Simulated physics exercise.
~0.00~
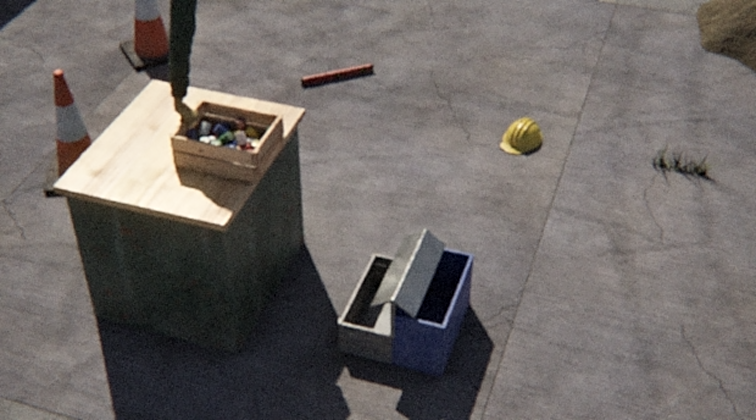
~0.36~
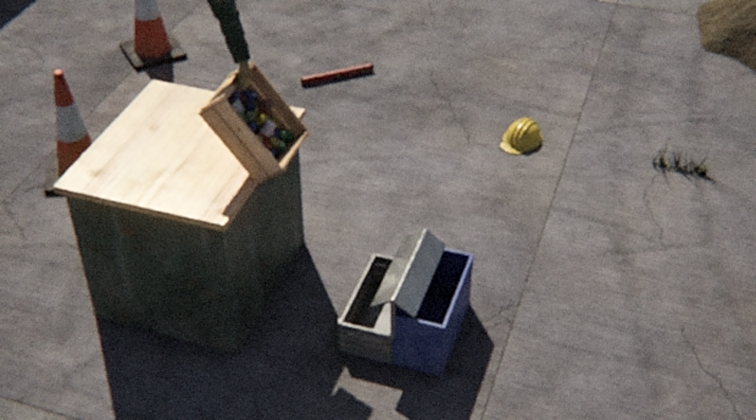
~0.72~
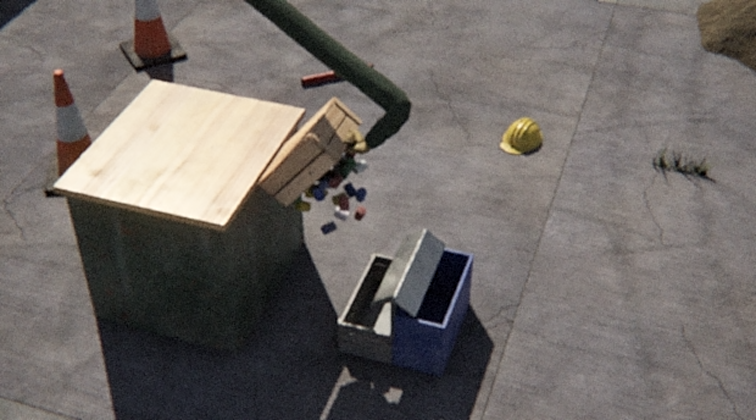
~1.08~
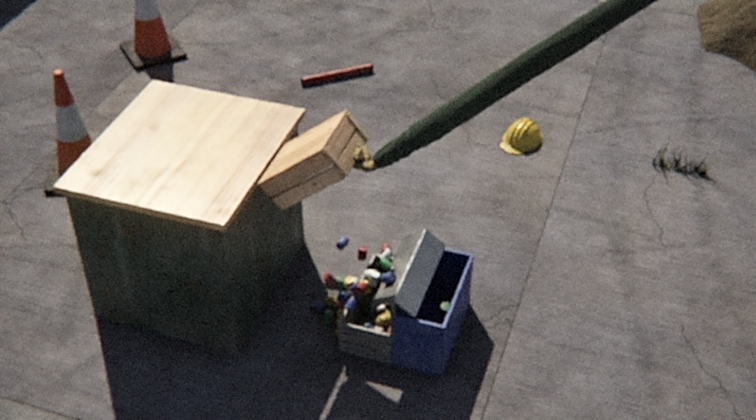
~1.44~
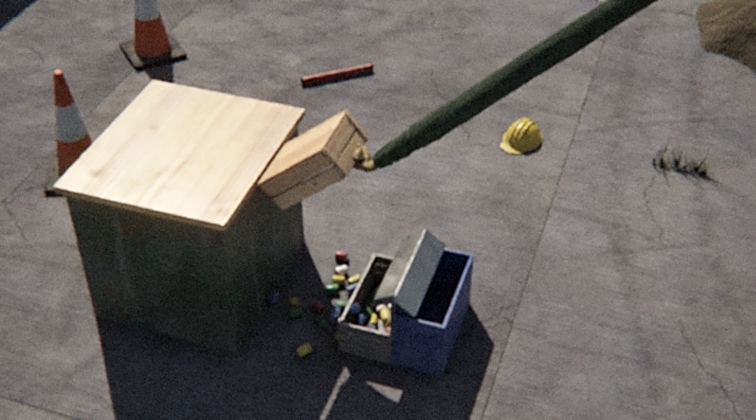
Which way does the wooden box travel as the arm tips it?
It moves to the right, ending up tipped over at the right-hand edge of the bench.
To begin with, a wooden box of small colourful jars sits on a pale-topped bench, with a long green arm reaching down to it and an open grey tub and blue tub on the ground below. The arm lifts the box and tilts it toward the bench's right edge. The box tips further over the edge, and the first jars spill out in a loose cluster. With the box almost overturned, the rest tumble down around the grey tub. Finally, the box hangs still, with many jars in the grey tub, others scattered on the ground to its left, and hardly any in the blue one.
